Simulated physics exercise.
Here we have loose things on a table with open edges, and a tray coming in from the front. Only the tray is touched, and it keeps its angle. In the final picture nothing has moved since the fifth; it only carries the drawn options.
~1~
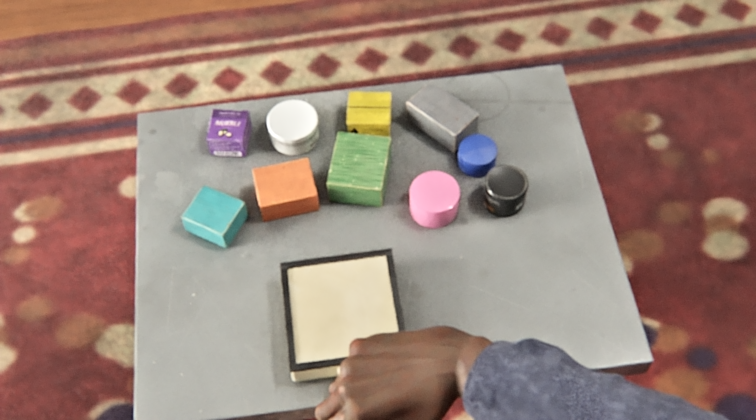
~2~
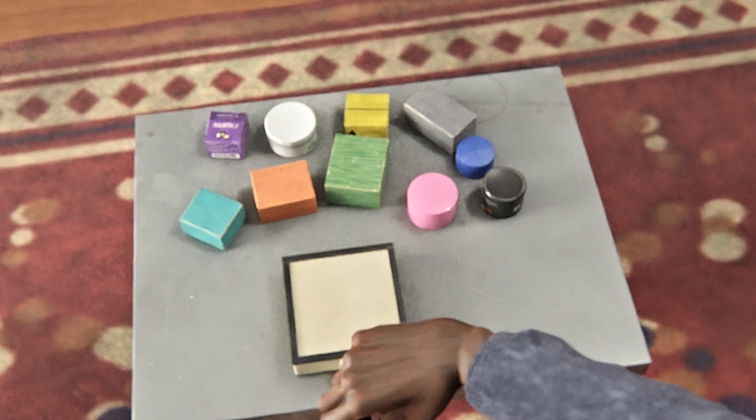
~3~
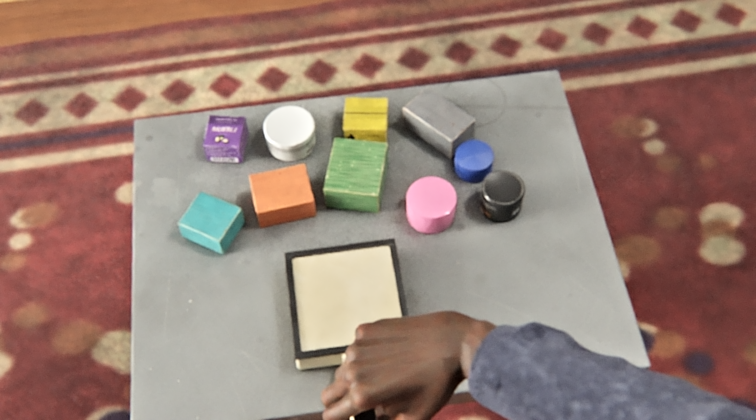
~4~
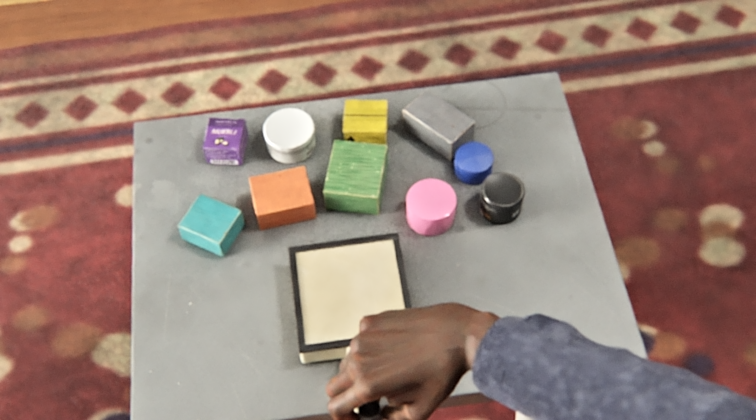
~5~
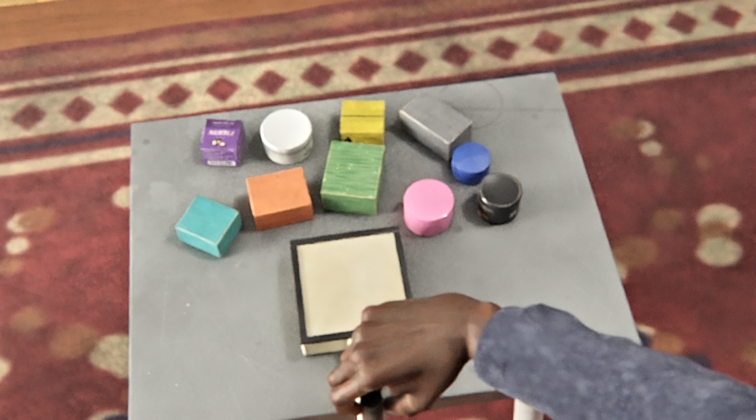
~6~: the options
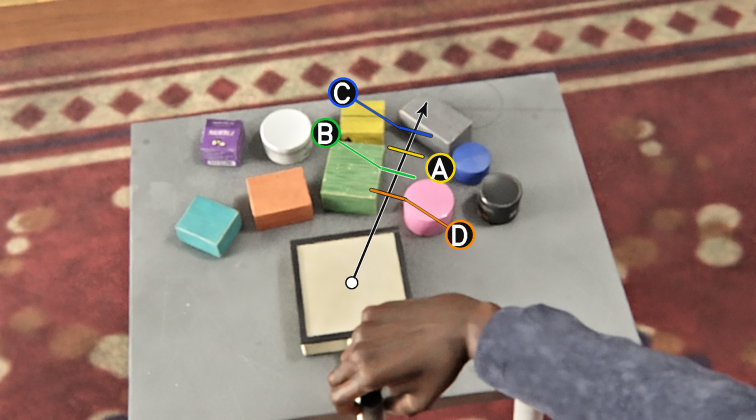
On a grey table with open edges, above a red patterned carpet, the view looks down from the front. A purple packet, white tub, yellow block and grey block sit along the back, with turquoise, orange and green blocks, a pink pot, blue tin and black jar nearer. A hand in a blue-grey sleeve slowly slides a black-rimmed cream tray slightly forward, touching nothing else, while the camera shifts very slightly.
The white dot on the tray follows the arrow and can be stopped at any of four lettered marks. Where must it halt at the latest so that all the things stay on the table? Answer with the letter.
No farther than D.
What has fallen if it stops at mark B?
It is the yellow box.
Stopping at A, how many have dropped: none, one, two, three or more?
One.
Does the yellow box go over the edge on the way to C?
Yes.
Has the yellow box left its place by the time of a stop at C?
Yes.
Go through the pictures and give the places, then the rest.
Turquoise block (215, 216); blue tin (477, 156); pink pot (435, 200), in the first frame.
Tray (344, 302); purple packet (227, 135), in the second frame.
Tray (347, 297); grey block (439, 122), in the third frame.
Tray (351, 291); orange block (282, 198), in the fourth frame.
Tray (352, 283); white tub (287, 137); turquoise block (209, 226); blue tin (471, 164), in the fifth frame.
On the marked copy, A at (406, 152); B at (397, 173); C at (415, 132); D at (389, 194); the arrow from (352, 283) to (426, 103); the white dot at (352, 283).
Following D. Soon after the start, tray (366, 255); pink pot (437, 202); yellow box (363, 124).
Later, tray (380, 223); yellow box (364, 112); green block (356, 153).
In the end, tray (389, 202); yellow box (368, 95); green block (362, 134); nothing has fallen.
As for the rest, A drops the yellow box; B drops the yellow box; C drops the yellow box and green block.
